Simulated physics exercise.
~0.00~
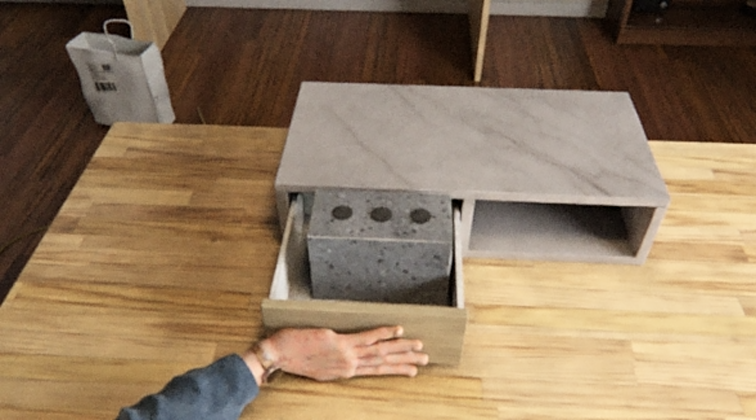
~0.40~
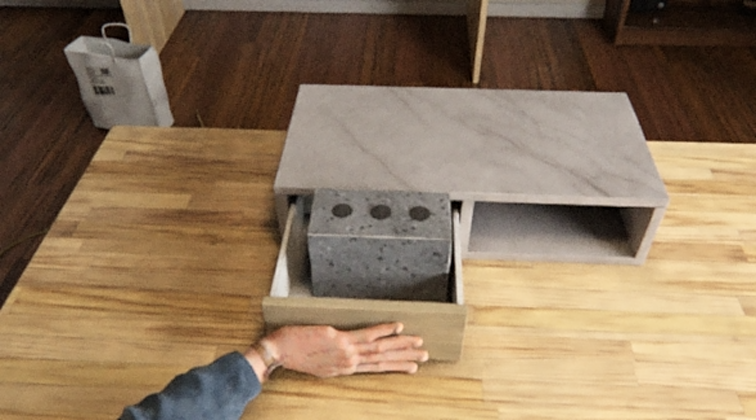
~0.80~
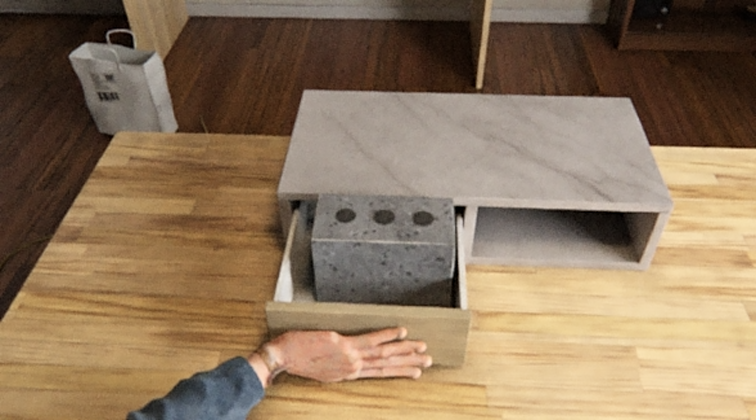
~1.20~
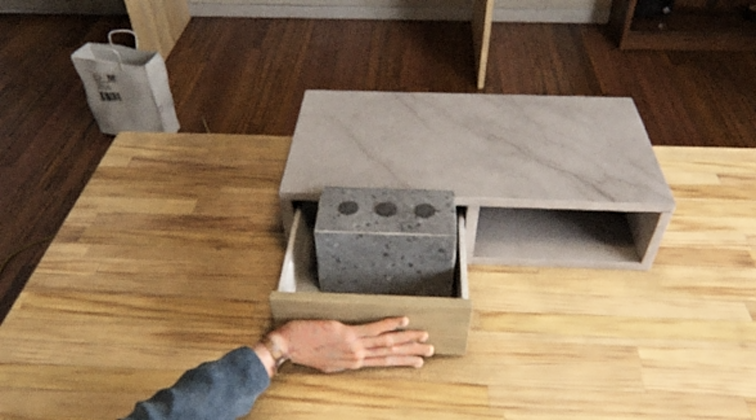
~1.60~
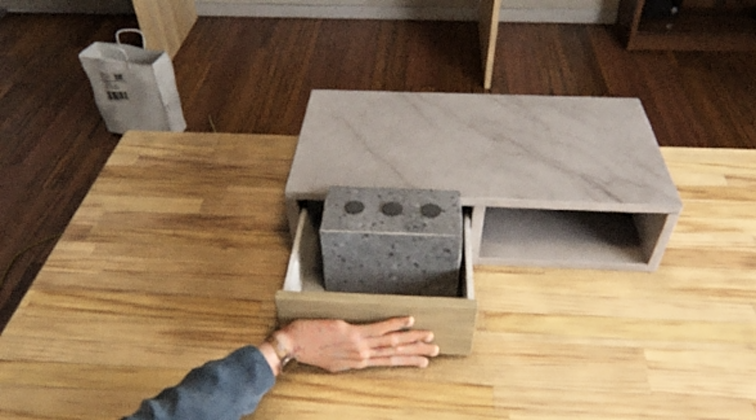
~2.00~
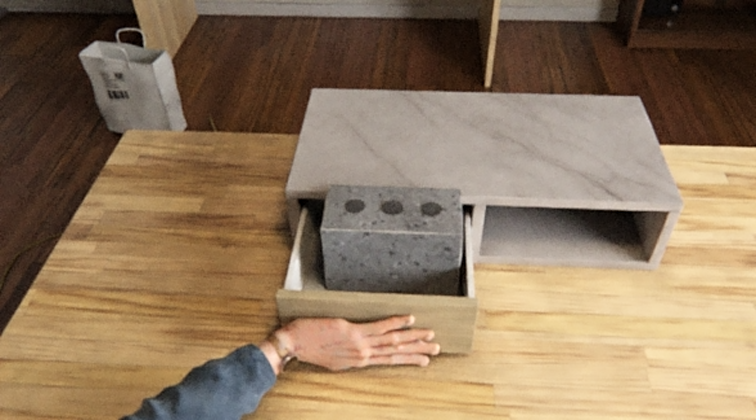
A speckled grey block with three dark round spots on top stands upright in an open drawer, seen from above and in front by a slightly swaying camera. The drawer belongs to a low grey, marble-patterned cabinet on a light wooden tabletop, with an open compartment at the right. A white paper bag sits on the dark floor at upper left. A hand in a blue-grey sleeve rests flat against the drawer front, then pushes it inward a little, the block moving with it. The drawer stops and stays ajar, the block still upright and the hand still against the front.
